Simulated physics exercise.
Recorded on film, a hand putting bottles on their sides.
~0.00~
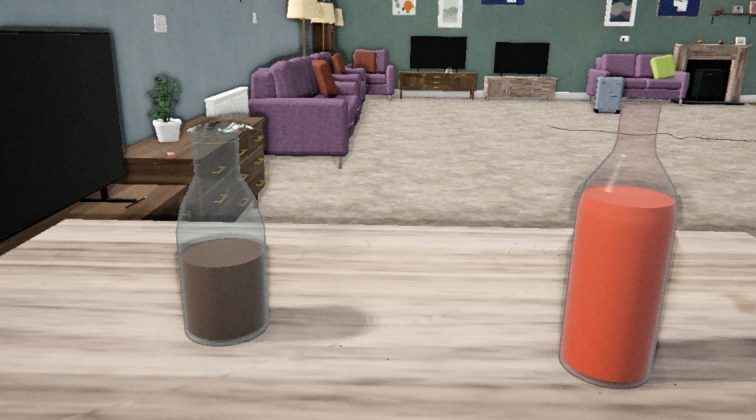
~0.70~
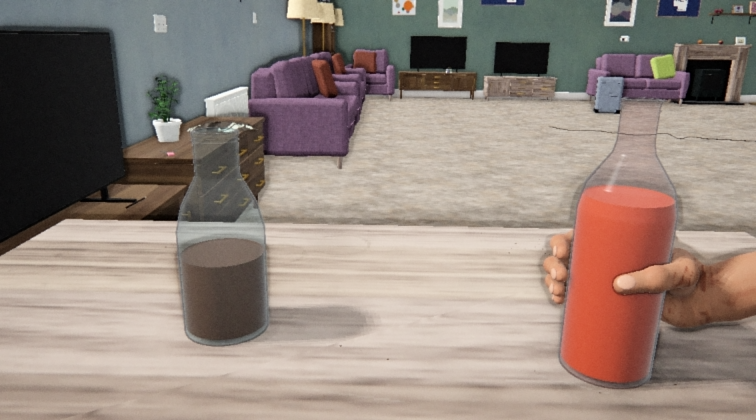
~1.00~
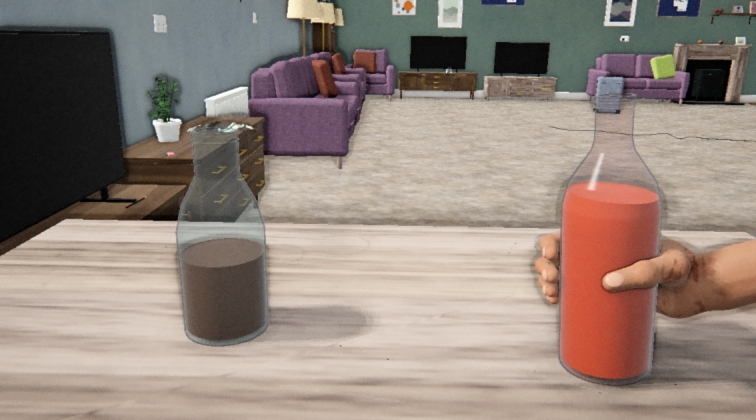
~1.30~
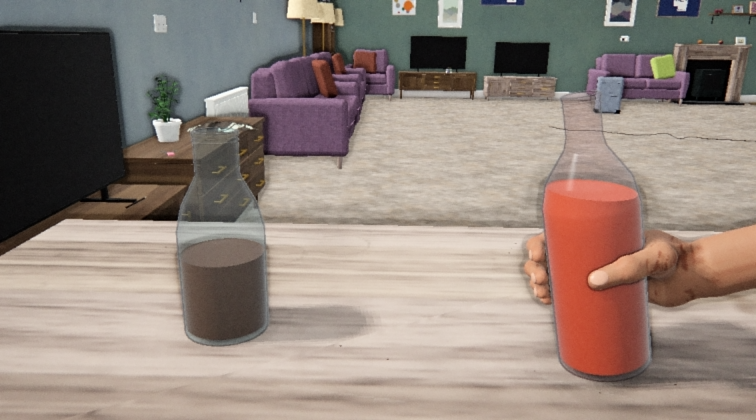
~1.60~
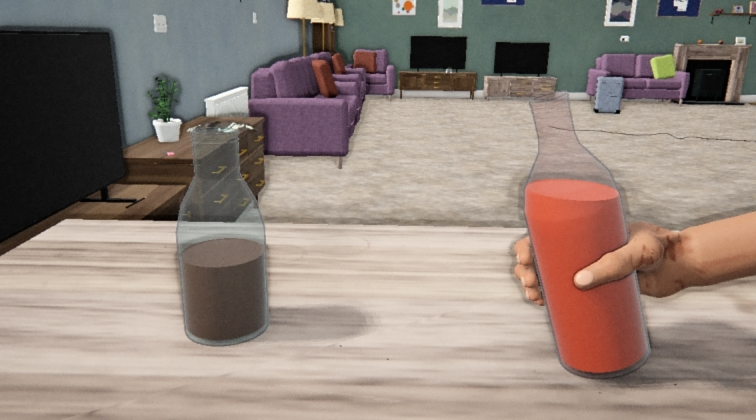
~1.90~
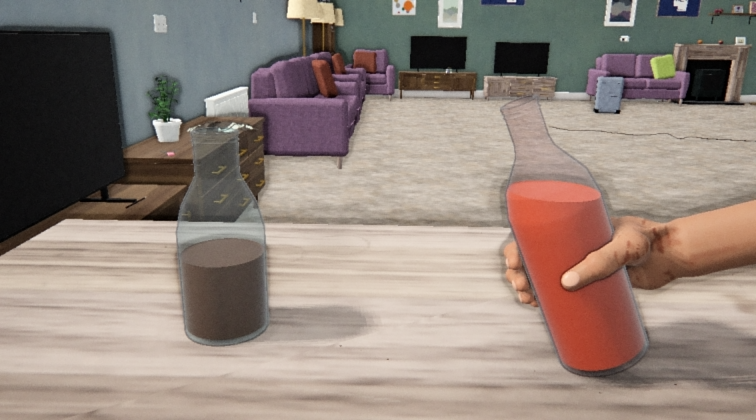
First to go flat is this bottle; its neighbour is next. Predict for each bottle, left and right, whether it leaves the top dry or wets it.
Left bottle - wets it, right bottle - wets it.
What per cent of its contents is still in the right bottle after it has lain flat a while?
35 in a hundred, give or take.
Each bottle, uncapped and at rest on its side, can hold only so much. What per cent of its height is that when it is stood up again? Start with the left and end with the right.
The first goes to near 16 per cent, the next to near 24 per cent.
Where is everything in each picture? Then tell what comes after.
Both stand upright; right bottle (622, 238) about two thirds full, open; left bottle (221, 229) about a third full, open, in the first frame.
A hand takes the right bottle; right bottle about two thirds full, surface at (628, 197); left bottle about a third full, surface at (223, 253), in the second frame.
The right bottle is being lowered; right bottle (610, 233) about two thirds full; left bottle (221, 229) about a third full, in the third frame.
The right bottle is being lowered; right bottle about two thirds full, surface at (589, 191); left bottle about a third full, surface at (223, 253), in the fourth frame.
The right bottle is being lowered; right bottle (577, 229) about two thirds full; left bottle (221, 229) about a third full, in the fifth frame.
The right bottle is being lowered; right bottle (562, 230) tipped 25°, open; left bottle about a third full, surface at (223, 253), open, in the sixth frame.
After 2.6 s, the right bottle is nearly down; right bottle, all still inside.
After 3.6 s, the right bottle lies flat; right bottle, a puddle at its mouth.
After 6.5 s, both lie flat; right bottle, a puddle at its mouth; left bottle, a puddle at its mouth.
